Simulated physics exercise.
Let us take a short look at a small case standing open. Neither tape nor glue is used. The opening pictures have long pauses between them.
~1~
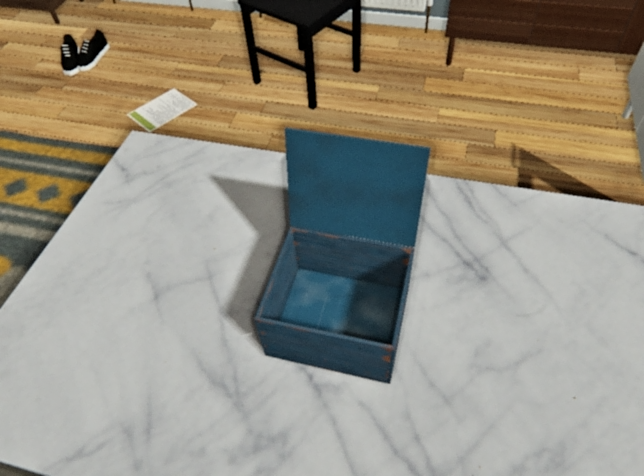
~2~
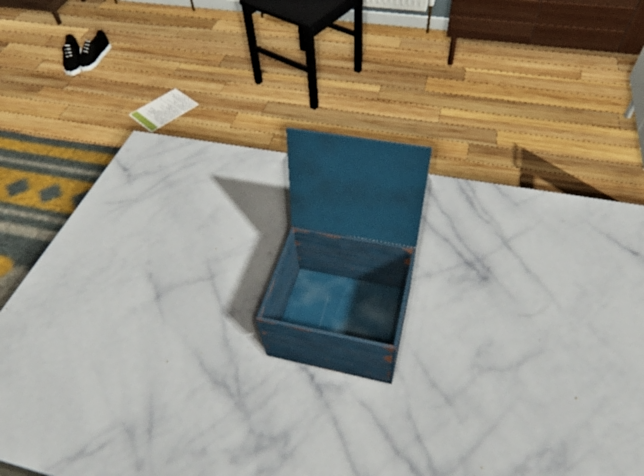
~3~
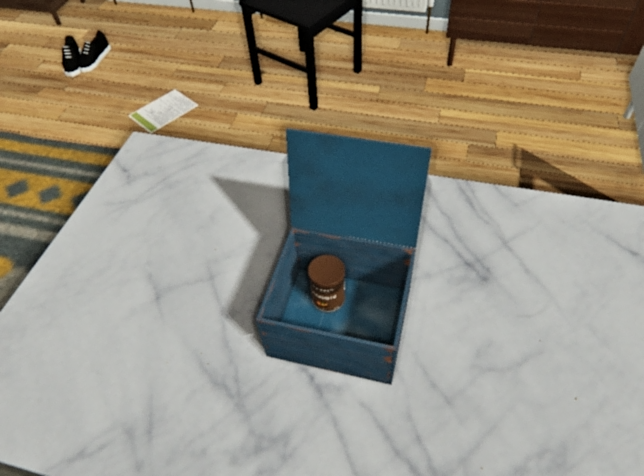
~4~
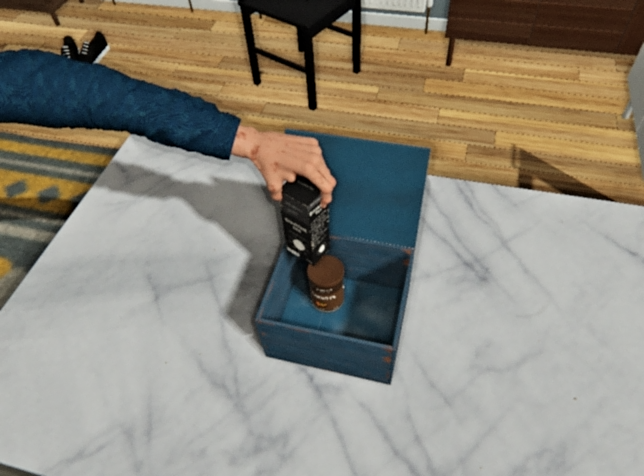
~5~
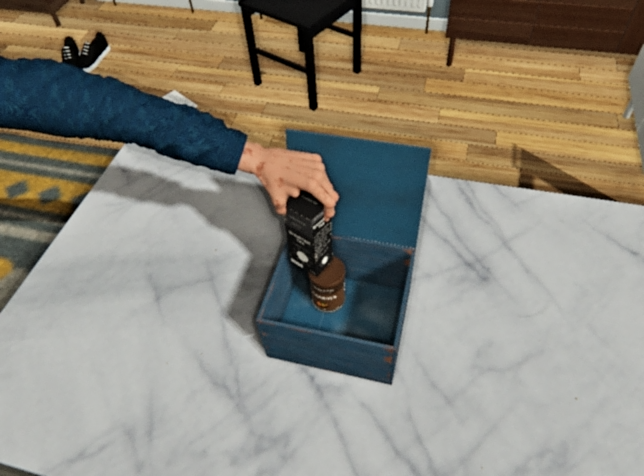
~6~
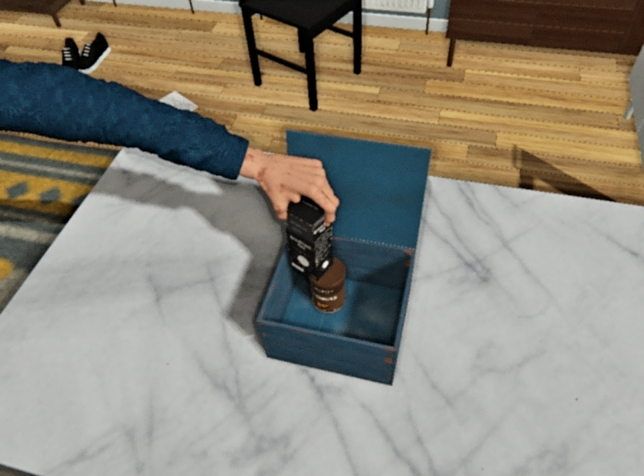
The clip opens on an empty blue box standing open on a white marble table, and then a small brown tin is inside it. Next, a hand in a blue sleeve reaches in from the left, holding a black carton above the box, and lowers it slightly beside the tin.
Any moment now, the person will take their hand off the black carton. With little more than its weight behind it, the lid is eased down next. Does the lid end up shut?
No.
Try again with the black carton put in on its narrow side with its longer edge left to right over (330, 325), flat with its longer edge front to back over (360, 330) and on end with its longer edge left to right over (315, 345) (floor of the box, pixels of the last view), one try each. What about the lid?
The lid goes all the way down the first time, goes all the way down the second time and stays partly open the third time.
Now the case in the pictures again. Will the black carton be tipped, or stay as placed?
Looking at the last picture, the black carton sits at an angle.
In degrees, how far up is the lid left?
The lid sits around 25° above the rim.
Then, 1.20 s after the last picture, lid 86° above the rim.
Then, 1.60 s after the last picture, lid 61° above the rim; black carton tipped 20° from how it was near (292, 247).
Then, 1.80 s after the last picture, lid 39° above the rim; black carton tipped 49° from how it was near (285, 264).
Then, 1.90 s after the last picture, lid 24° above the rim; black carton tipped 70° from how it was near (279, 285).
At rest, lid 23° above the rim; tipped over in the box, black carton; brown tin in place. Seen from the same camera at the end, black carton near (281, 286).
